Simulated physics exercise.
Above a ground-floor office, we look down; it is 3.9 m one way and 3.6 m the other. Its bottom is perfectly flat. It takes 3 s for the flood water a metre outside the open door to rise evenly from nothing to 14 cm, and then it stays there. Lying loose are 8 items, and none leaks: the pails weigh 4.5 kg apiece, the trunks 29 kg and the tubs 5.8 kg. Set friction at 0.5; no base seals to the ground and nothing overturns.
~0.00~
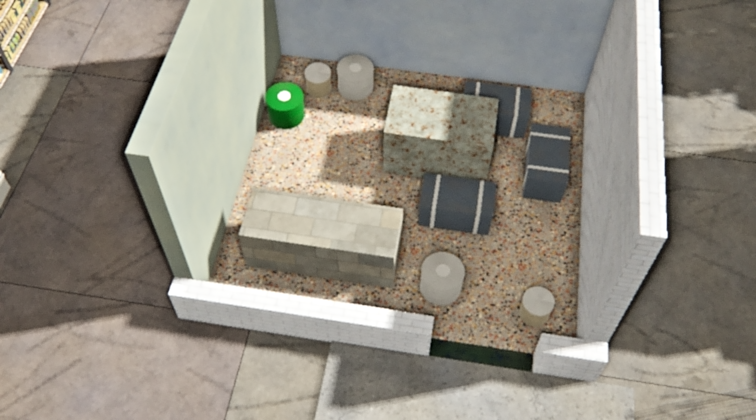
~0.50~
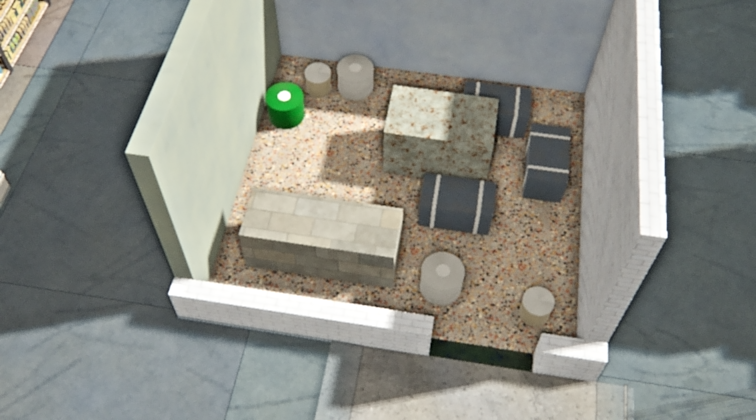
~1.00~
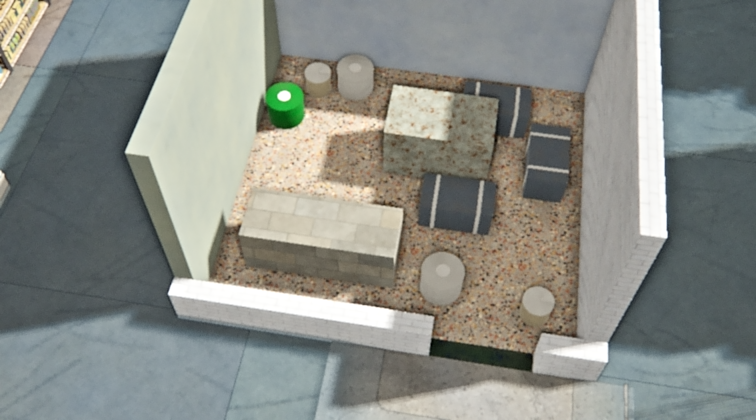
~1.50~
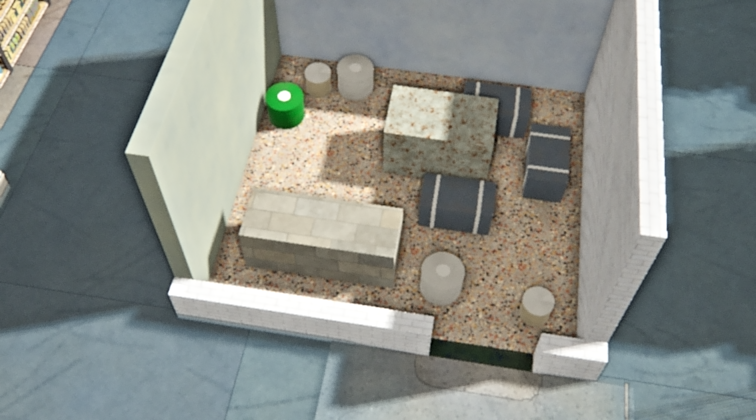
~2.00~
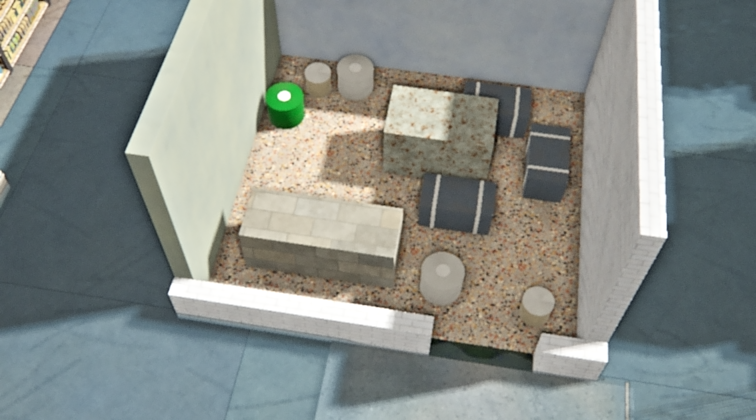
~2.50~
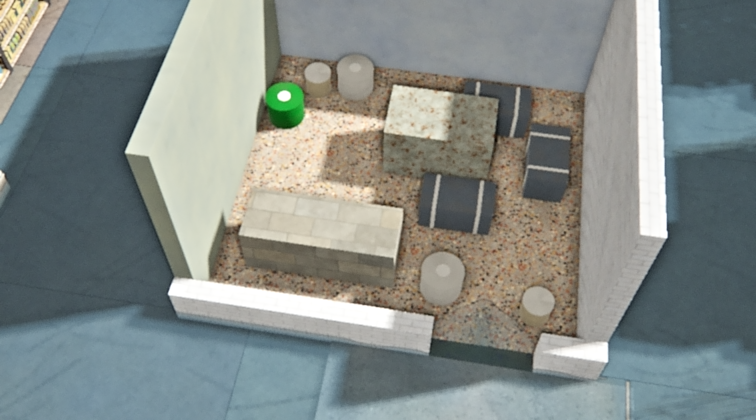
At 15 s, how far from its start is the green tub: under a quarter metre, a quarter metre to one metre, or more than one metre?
The green tub is between a quarter metre and one metre away.
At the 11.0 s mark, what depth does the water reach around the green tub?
Depth approx. 4 cm.
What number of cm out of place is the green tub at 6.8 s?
I'd put it at around 0 cm.
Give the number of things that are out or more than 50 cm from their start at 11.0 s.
The number I get is 3.
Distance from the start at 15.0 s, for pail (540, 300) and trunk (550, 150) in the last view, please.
In turn: 300 cm, 120 cm.
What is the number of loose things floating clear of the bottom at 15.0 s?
I'd say 6 of them.
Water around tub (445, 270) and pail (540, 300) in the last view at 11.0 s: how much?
First about 7 cm, second about 11 cm.
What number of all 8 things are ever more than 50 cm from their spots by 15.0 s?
The number is 5.
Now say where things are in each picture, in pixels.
In the first frame, the green tub at (284, 96) rests on the ground; 0.0 m2 under water; 0 of 8 have shifted.
In the second frame, the green tub at (284, 96) rests on the ground; 0.0 m2 under water; 0 of 8 have shifted.
In the third frame, the green tub at (284, 96) rests on the ground; water covers 0.0 m2; 0 of 8 have shifted.
In the fourth frame, the green tub at (284, 96) rests on the ground; 0.0 m2 under water; 0 of 8 have shifted.
In the fifth frame, the green tub at (284, 96) rests on the ground; 0.0 m2 under water; 0 of 8 have shifted.
In the sixth frame, the green tub at (284, 96) rests on the ground; water covers 0.3 m2; 0 of 8 have shifted.
After 3.5 s the green tub is near (284, 96), 0.0 m from its start, aground; 0 afloat.
After 6.8 s the green tub is near (284, 96), 0.0 m from its start, aground; 2 afloat.
After 11.0 s the green tub is near (284, 92), 0.1 m from its start, afloat; 4 afloat.
After 15.0 s the green tub is near (329, 98), 0.5 m from its start, afloat; 6 afloat.
